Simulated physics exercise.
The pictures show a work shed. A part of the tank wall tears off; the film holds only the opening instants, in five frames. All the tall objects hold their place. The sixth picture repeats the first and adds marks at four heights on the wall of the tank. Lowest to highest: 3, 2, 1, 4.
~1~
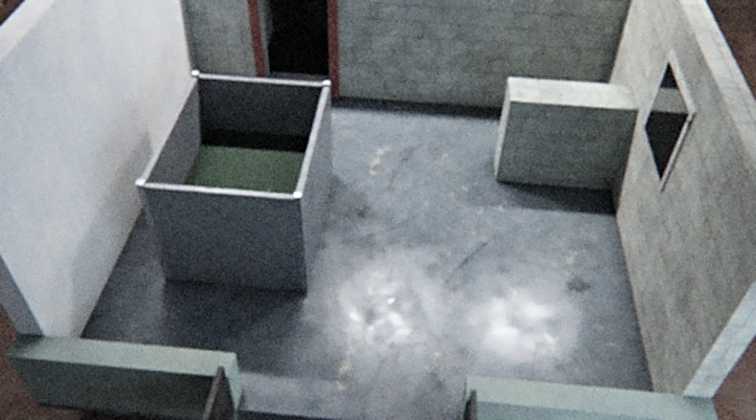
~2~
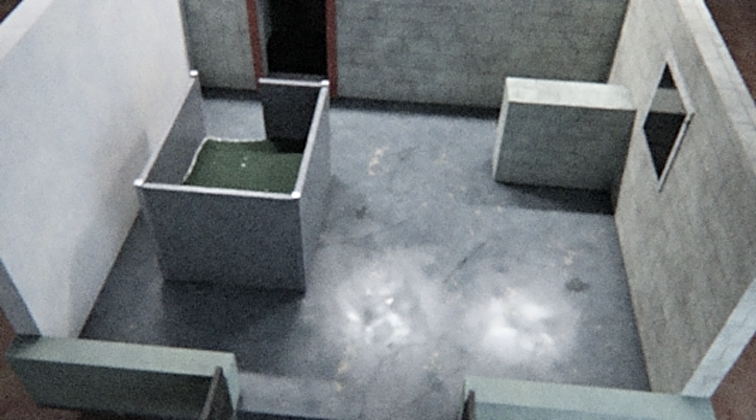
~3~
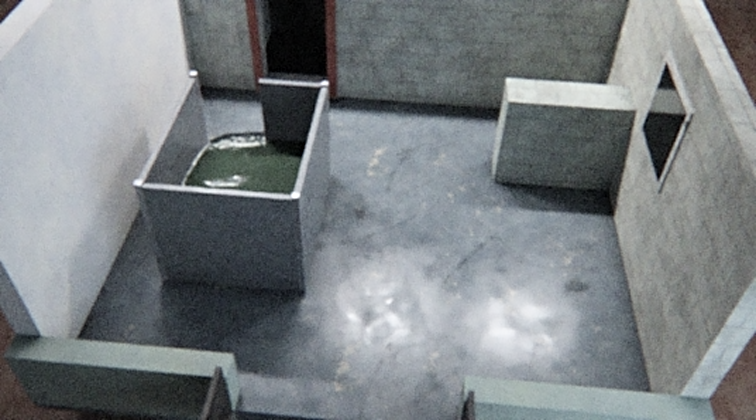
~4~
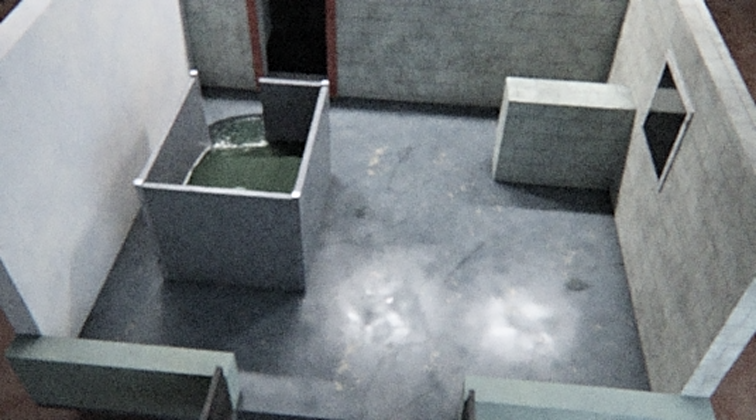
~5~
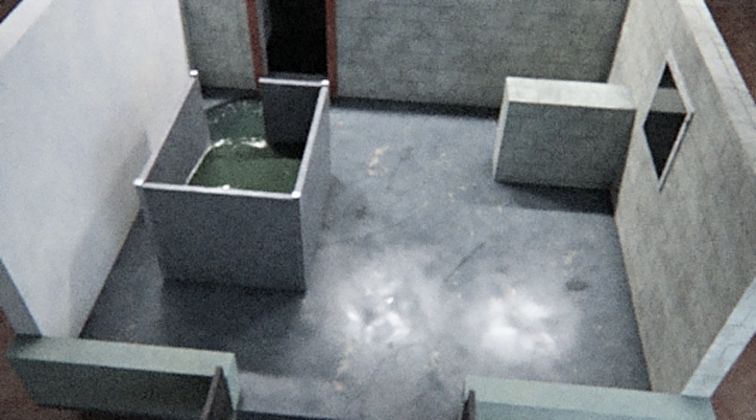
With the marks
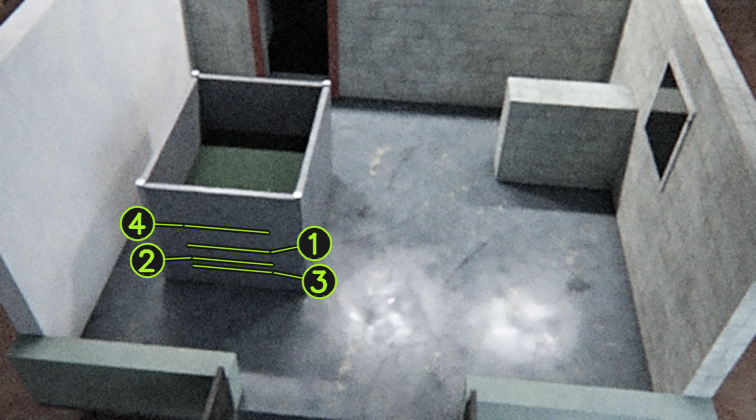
The clip opens on a work shed with a red doorway at the back and a grey tank of still green water at left. A gap appears in the tank's far side, and the water surges, glinting, through it, then spreads across the floor behind, partly hidden by the tank.
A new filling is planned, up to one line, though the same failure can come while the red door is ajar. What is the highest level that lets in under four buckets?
Line 2.
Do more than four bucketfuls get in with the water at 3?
No, that is safe.
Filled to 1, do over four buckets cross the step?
Yes, that goes wrong.
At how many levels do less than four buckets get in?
Two of them.
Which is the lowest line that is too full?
It is 1.
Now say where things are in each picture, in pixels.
In the first frame, water in the tank at rest, its middle at (250, 183); foot of the red doorway at (299, 93); open gate at (350, 361).
In the second frame, water covers 1 % of the ground, its front hidden from here.
In the third frame, water covers 3 % of the ground, its front hidden from here.
In the fourth frame, water covers 5 % of the ground, its front hidden from here.
In the fifth frame, water covers 10 % of the ground, its front hidden from here.
In lime, 1 at (229, 248); 2 at (231, 261); 3 at (233, 269); 4 at (225, 229); from the bottom up 3, 2, 1, 4.
With 1, about 9 bucketfuls get in.
With 2, a bucket or two gets in.
With 3, nothing gets over.
With 4, dozens of bucketfuls pour in.
